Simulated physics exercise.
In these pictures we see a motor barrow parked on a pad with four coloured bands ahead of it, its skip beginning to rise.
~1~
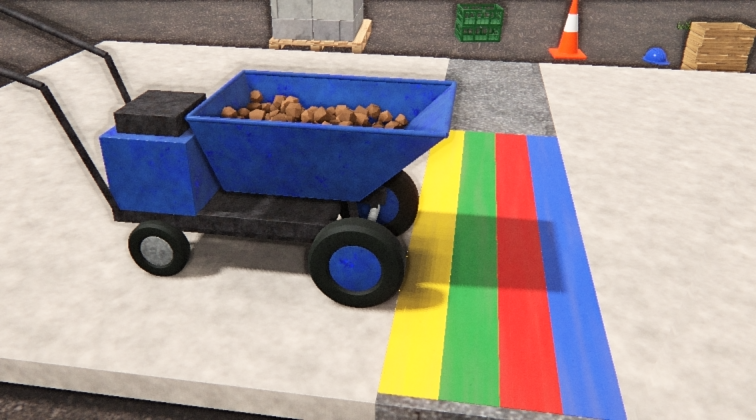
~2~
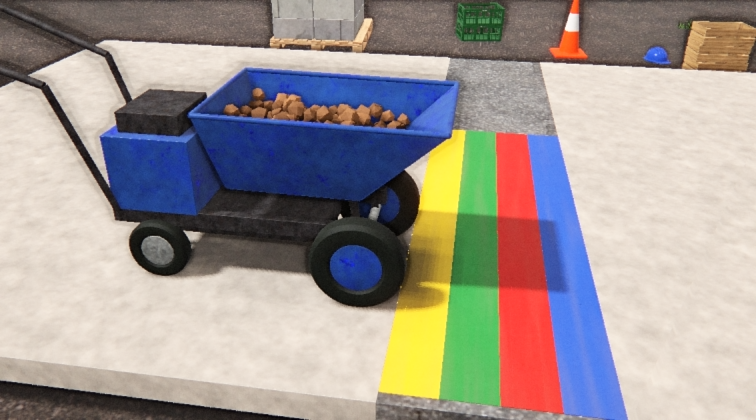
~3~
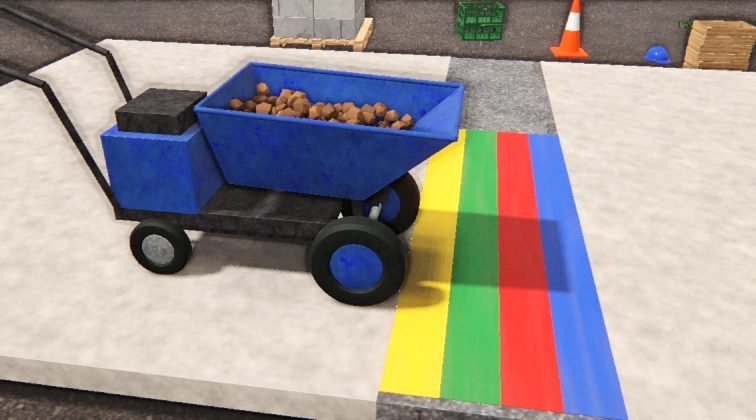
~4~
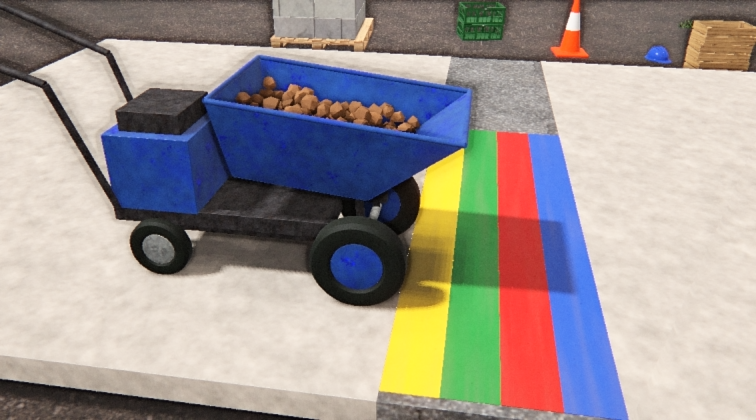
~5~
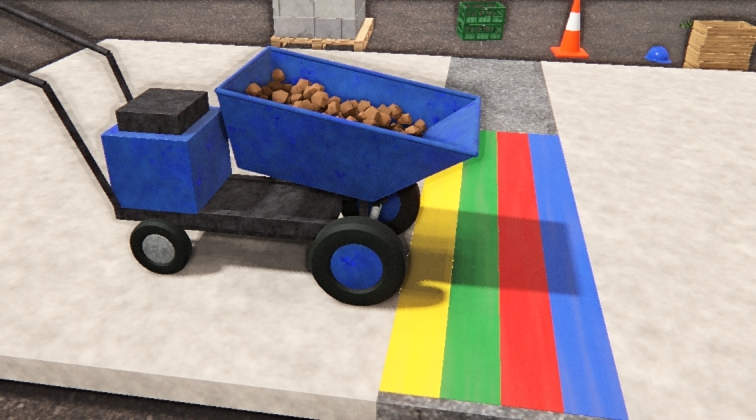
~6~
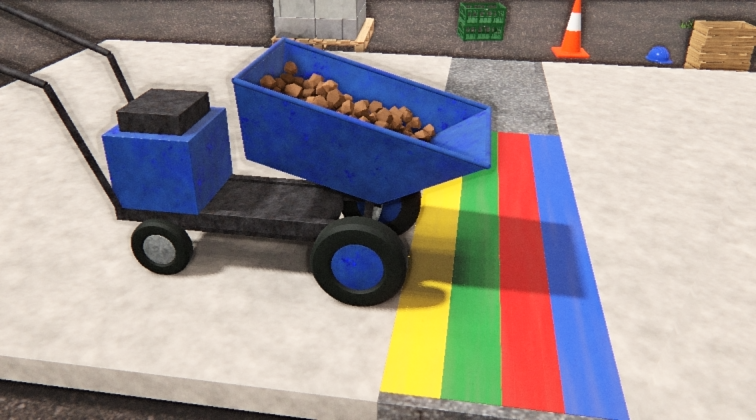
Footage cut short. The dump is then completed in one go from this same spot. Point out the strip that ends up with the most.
The blue one ends up with the most.
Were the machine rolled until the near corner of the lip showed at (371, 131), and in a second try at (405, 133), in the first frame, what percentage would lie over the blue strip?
Position 1 near 20 %, position 2 near 20 %.
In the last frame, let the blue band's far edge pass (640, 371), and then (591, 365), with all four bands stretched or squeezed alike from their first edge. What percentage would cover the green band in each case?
About 0 % and 0 %.
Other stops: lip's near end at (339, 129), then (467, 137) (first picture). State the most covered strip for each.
Case 1 - green; case 2 - that blue strip.
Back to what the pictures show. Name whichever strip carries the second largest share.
Following the top strip comes the red strip.
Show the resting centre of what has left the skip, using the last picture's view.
About pixel (576, 278).
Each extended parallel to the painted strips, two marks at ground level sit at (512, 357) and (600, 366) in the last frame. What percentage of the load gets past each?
70 % and 30 %.
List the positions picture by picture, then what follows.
Lip of the skip at (446, 136), level; top of the load at (307, 123), clay clods; yellow strip at (416, 342); green strip at (471, 348); red strip at (527, 354); blue strip at (584, 360), in the first picture.
Lip of the skip at (449, 136), level; top of the load at (296, 126), in the second picture.
Lip of the skip at (455, 139), tipped barely; top of the load at (300, 123), in the third picture.
Lip of the skip at (464, 146), tipped a little; top of the load at (290, 115), in the fourth picture.
Lip of the skip at (475, 155), tipped a little; top of the load at (300, 110), in the fifth picture.
Lip of the skip at (488, 166), tipped clearly; top of the load at (312, 105); yellow strip at (418, 341); green strip at (473, 347); red strip at (529, 353); blue strip at (587, 359), in the sixth picture.
Soon, skip tipped steeply; all in the skip.
A while on, skip tipped steeply; about two thirds in the skip; a small part over the red strip; about a quarter over the blue strip; a stray few off the paint.
Towards the end, skip tipped right over; about a third in the skip; a small part over the red strip; about a third over the blue strip; about a quarter off the paint.
Finally, skip tipped right over; about a third in the skip; none over the yellow strip; none over the green strip; about a quarter over the red strip; about a third over the blue strip; about a quarter off the paint.
